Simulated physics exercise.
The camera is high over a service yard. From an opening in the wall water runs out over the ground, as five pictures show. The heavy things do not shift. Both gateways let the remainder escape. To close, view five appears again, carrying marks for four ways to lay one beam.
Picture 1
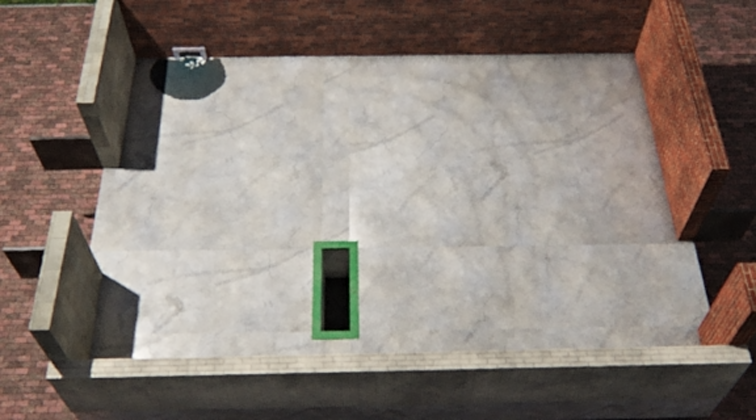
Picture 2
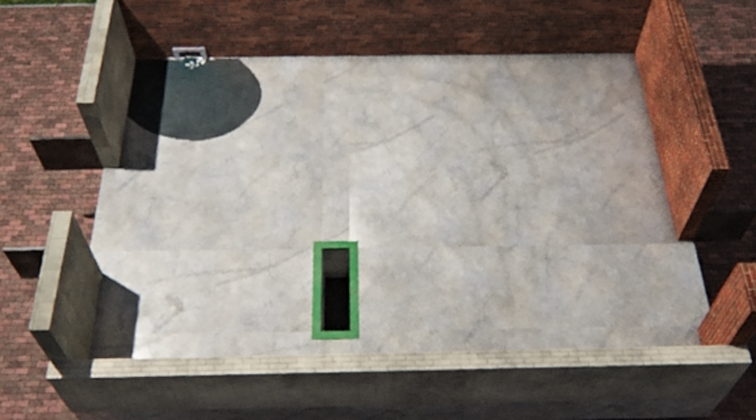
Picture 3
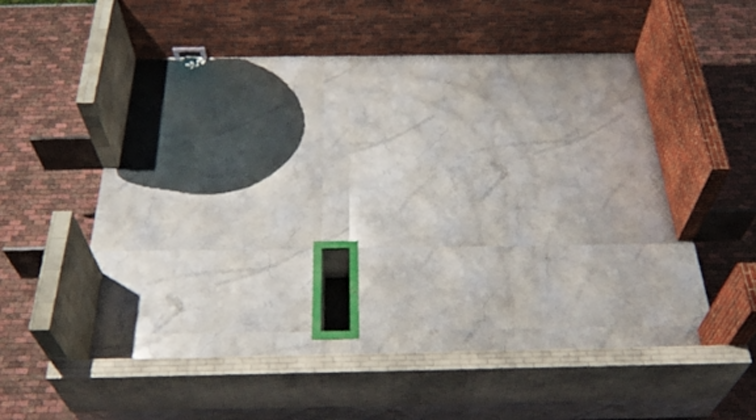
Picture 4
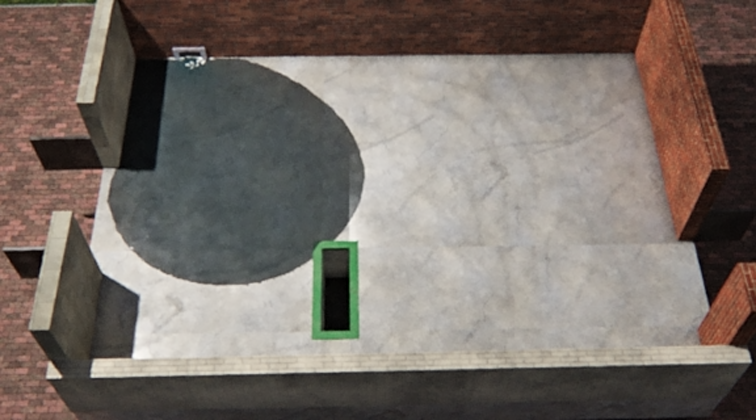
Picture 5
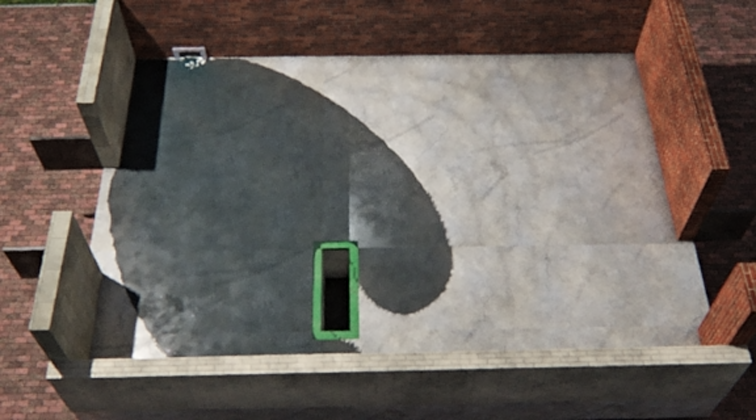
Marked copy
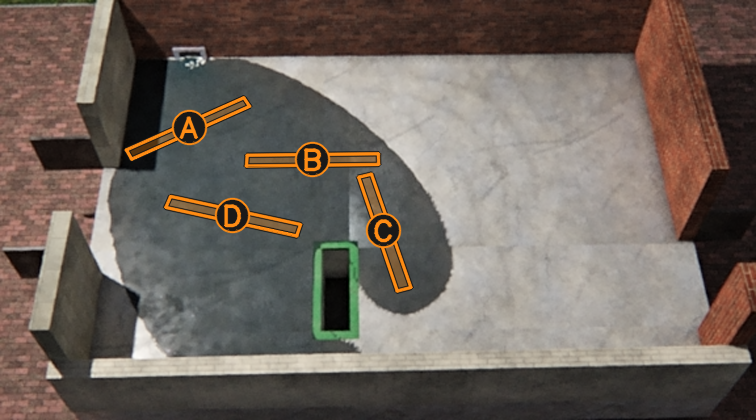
Dark water spreading from an outfall at the upper left across a pale walled yard, reaching and curling around a green-edged drain pit.
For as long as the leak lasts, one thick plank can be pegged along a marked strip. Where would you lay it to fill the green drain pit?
Use position C.
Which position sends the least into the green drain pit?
The answer is A.
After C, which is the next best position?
That would be B.
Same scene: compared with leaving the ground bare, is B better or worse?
Worse.
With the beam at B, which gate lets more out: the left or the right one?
The right gate.
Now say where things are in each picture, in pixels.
In the first frame, outfall at (190, 54); green drain pit at (336, 289); open gate at (687, 284); open gate at (111, 218); front seen at (188, 94), 2 % of the ground wet; green drain pit still dry.
In the second frame, front seen at (231, 127), 6 % of the ground wet; green drain pit still dry.
In the third frame, front seen at (222, 188), 13 % of the ground wet; green drain pit still dry.
In the fourth frame, front seen at (240, 280), 25 % of the ground wet; green drain pit still dry.
In the fifth frame, front seen at (434, 289), 37 % of the ground wet; green drain pit taking water.
On the marked copy, A from (129, 154) to (246, 102); B from (246, 160) to (378, 159); C from (365, 175) to (404, 289); D from (168, 201) to (298, 230).
For position A, about 5 % of the stream goes into the green drain pit, about 92 % out by the gates.
For position B, about 24 % of the stream goes into the green drain pit, about 75 % out by the gates.
For position C, about 40 % of the stream goes into the green drain pit, about 58 % out by the gates.
For position D, about 15 % of the stream goes into the green drain pit, about 84 % out by the gates.
